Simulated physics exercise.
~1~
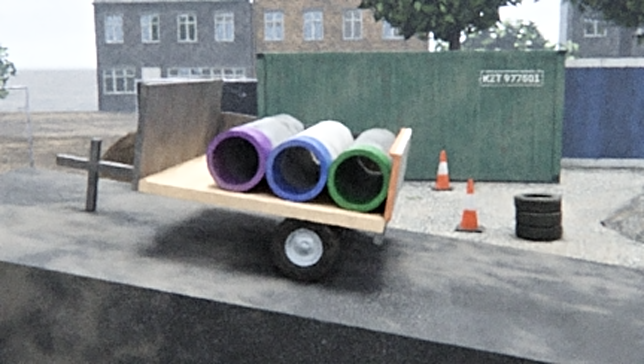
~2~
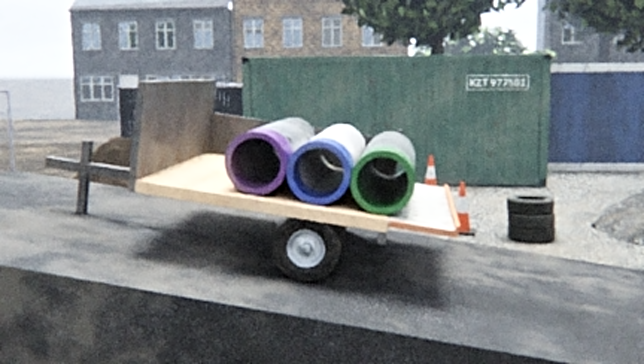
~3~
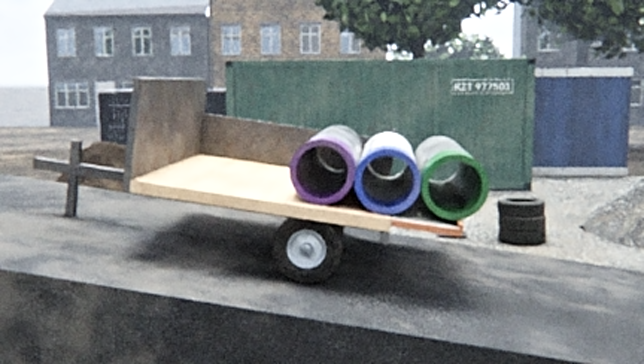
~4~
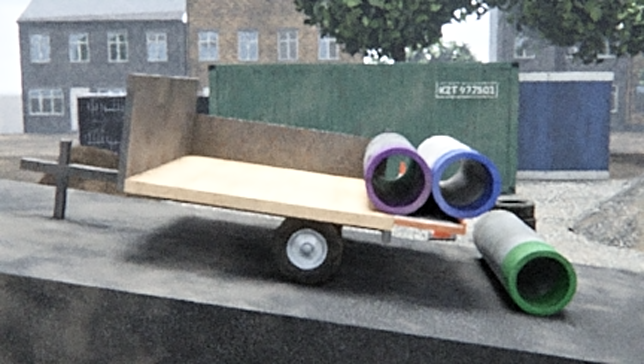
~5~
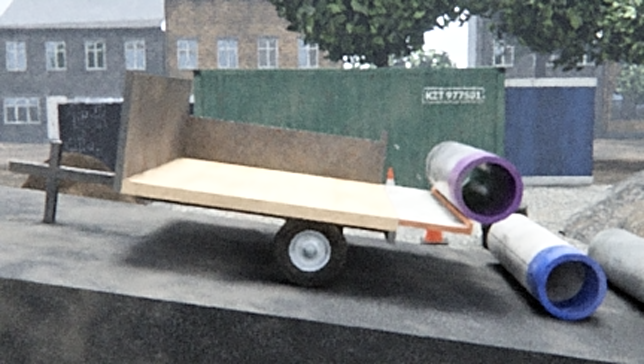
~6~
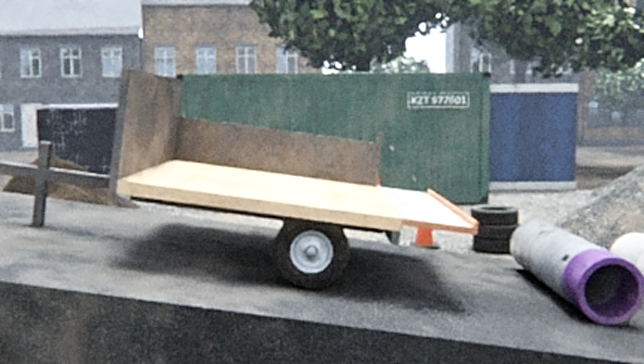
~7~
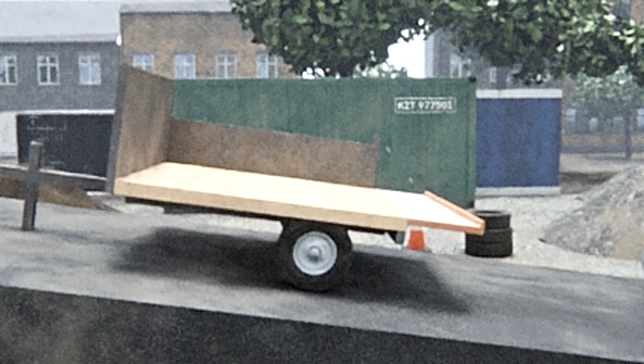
Three thick pipes, rimmed in purple, blue and green, rolled right along a sloping trailer bed after its tailgate dropped, then went over the end one by one, green first and purple last, and rolled out of view, leaving the trailer empty.
